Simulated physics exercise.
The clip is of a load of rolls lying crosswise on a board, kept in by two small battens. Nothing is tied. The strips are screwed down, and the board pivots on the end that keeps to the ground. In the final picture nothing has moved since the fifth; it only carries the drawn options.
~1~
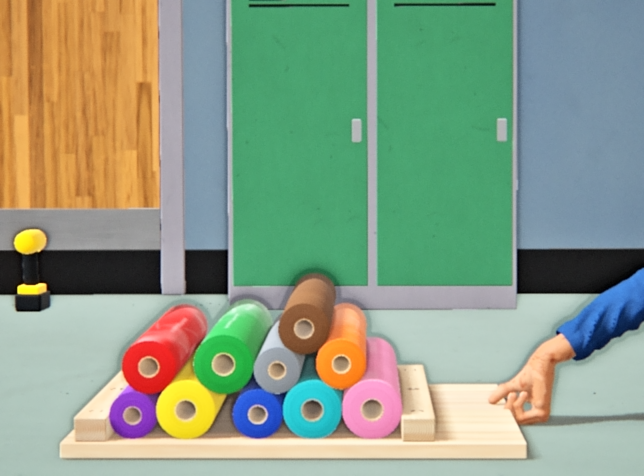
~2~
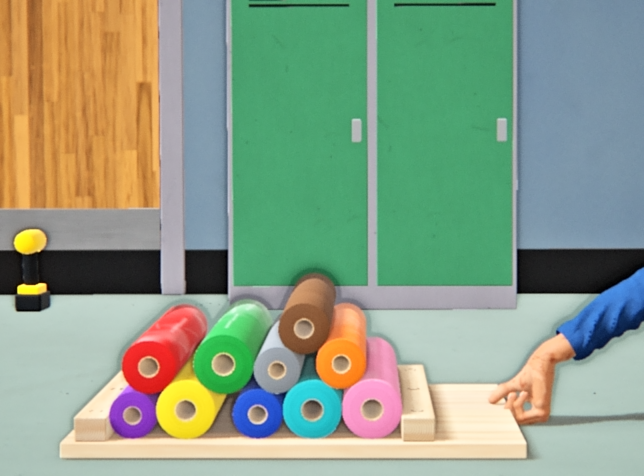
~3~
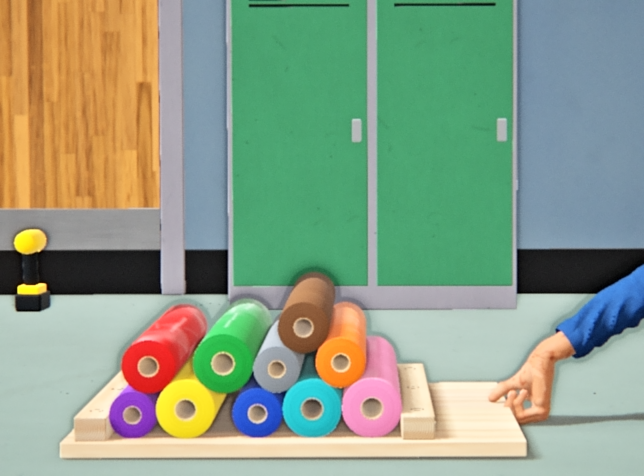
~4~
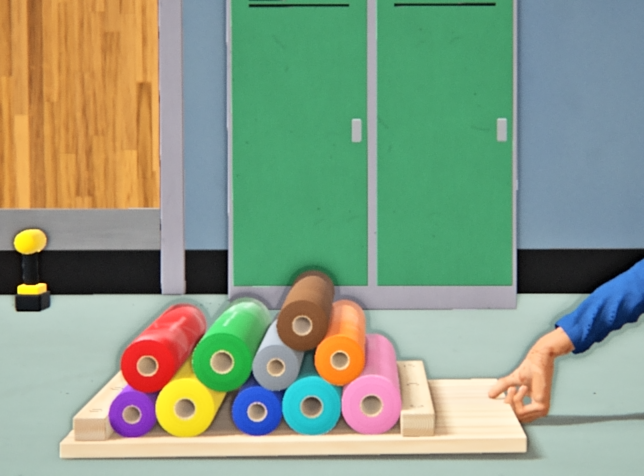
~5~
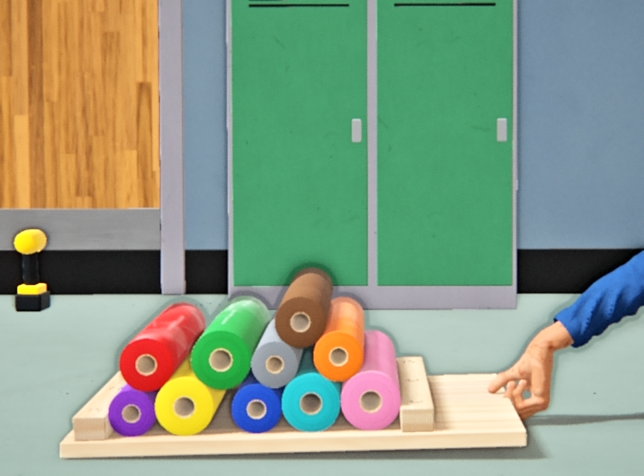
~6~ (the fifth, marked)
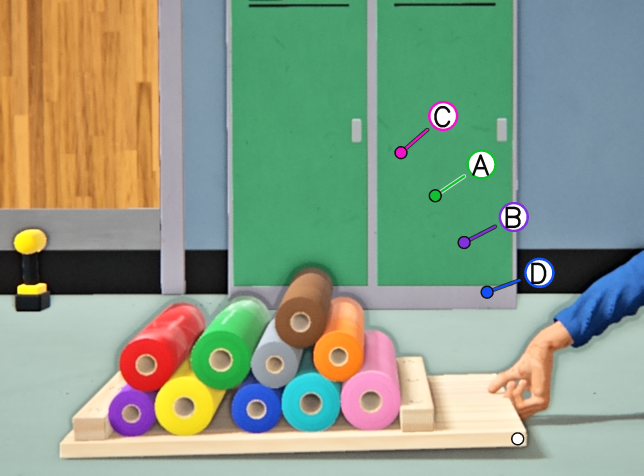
A wooden board stacked with colourful rolls between two small battens barely moves, its right end rising very slightly as a blue-sleeved hand holds that edge, while the rolls keep their places in front of green lockers.
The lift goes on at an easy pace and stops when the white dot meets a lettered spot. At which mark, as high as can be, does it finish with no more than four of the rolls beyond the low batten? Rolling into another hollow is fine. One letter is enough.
At most to B.
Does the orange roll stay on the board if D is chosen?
The orange roll: Yes.
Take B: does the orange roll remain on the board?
Yes, with B.
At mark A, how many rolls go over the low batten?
It comes to five.
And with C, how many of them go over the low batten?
It comes to five.
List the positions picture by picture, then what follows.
The first picture shows blue roll (258, 414); turquoise roll (312, 410); pink roll (372, 409).
The second picture shows pink roll (372, 410); red roll (149, 367).
The third picture shows board (300, 406); pink roll (372, 408); green roll (223, 364).
The fourth picture shows board (300, 404); yellow roll (185, 408).
The fifth picture shows board (299, 401); yellow roll (185, 407).
On the copy, A at (435, 196); B at (464, 243); C at (401, 153); D at (487, 293); the white dot at (518, 439).
On B. First, board at 16°.
Then, board at 27°.
Finally, board at 27°, four over the low batten (red, grey, green, brown).
By contrast, A five over the low batten; C five over the low batten; D three over the low batten (red, grey, green).
